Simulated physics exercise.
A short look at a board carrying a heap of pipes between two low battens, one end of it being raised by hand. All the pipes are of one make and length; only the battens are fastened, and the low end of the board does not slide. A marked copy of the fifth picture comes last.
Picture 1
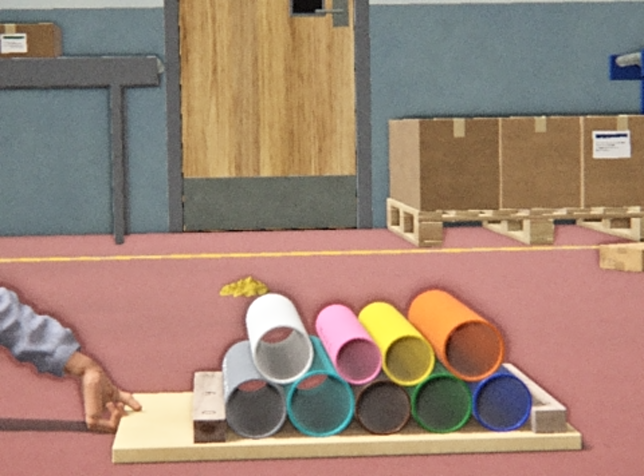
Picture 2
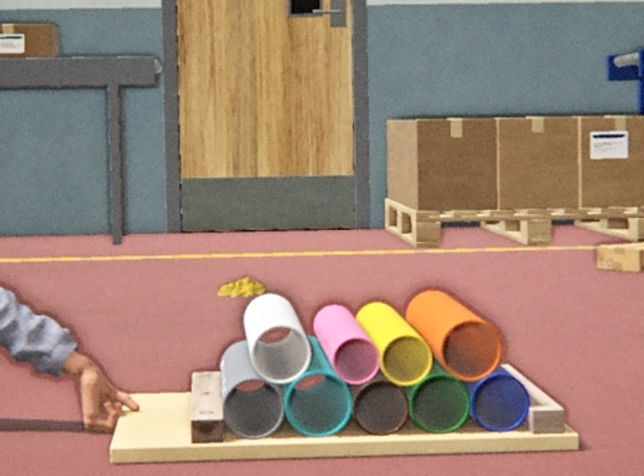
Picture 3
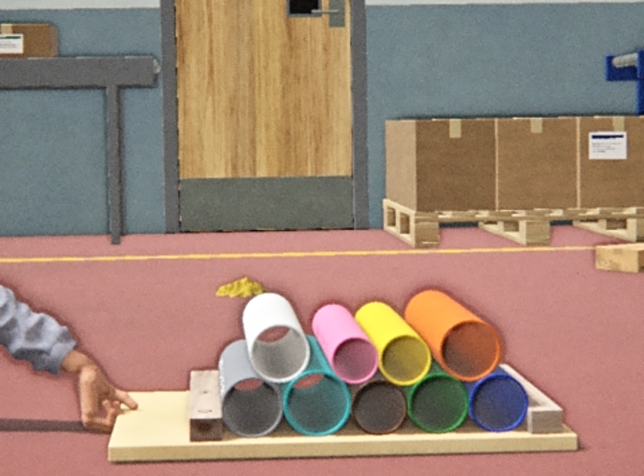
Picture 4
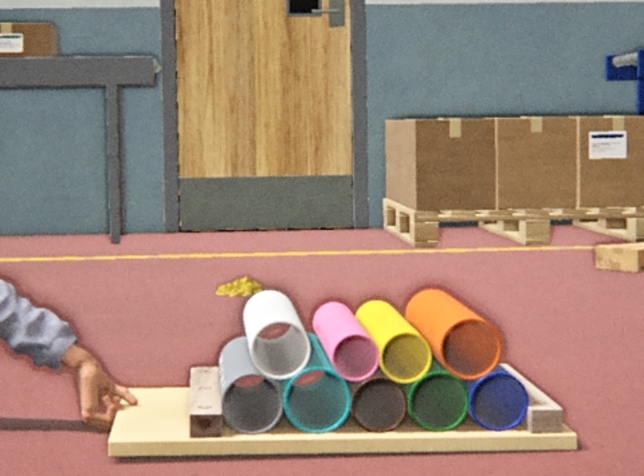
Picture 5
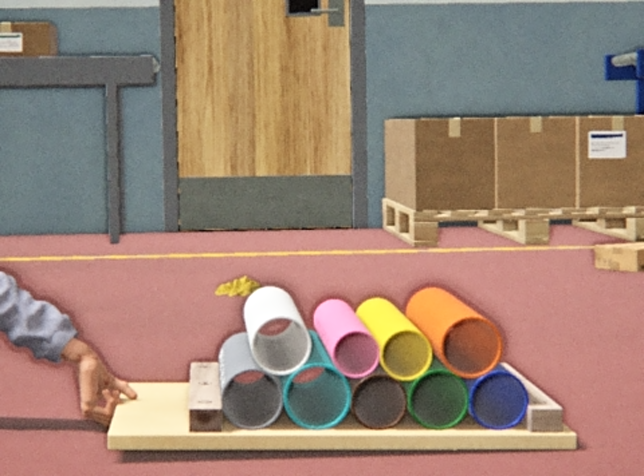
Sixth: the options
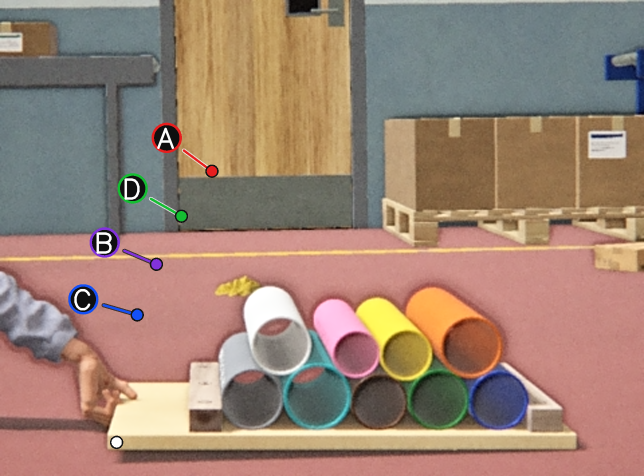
A pale board is lifted very slightly at its left end by a hand in a grey-blue sleeve, the pipes keeping their places while the nearly still view shifts a touch. Seen level from the front, the red-floored room has a blue-grey wall, wooden door and boxes on pallets at right. Between two battens, grey, turquoise, brown, green and blue pipes lie beneath white, pink, yellow and orange ones.
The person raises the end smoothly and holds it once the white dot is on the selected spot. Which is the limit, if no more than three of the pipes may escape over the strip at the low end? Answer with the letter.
Up to D.
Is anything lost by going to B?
No, at B.
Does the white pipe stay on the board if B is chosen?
The white pipe: Yes.
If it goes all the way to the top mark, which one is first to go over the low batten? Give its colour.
It is the orange one.
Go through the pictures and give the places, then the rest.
White pipe (283, 354); orange pipe (473, 350); board (336, 408), in the first frame.
Board (334, 409); grey pipe (254, 409), in the second frame.
Board (333, 408); grey pipe (252, 408); yellow pipe (405, 359), in the third frame.
Board (332, 405); grey pipe (253, 404); turquoise pipe (318, 401), in the fourth frame.
Board (332, 402); grey pipe (253, 399); turquoise pipe (318, 397), in the fifth frame.
On the marked copy, A at (212, 171); B at (157, 264); C at (137, 315); D at (181, 216); the white dot at (117, 442).
Following D. Soon after the start, board at 20°.
Later, board at 31°.
In the end, board at 31°, three over the low batten (yellow, pink, orange).
As for the rest, A four over the low batten (yellow, pink, white, orange); B none over the low batten; C none over the low batten.
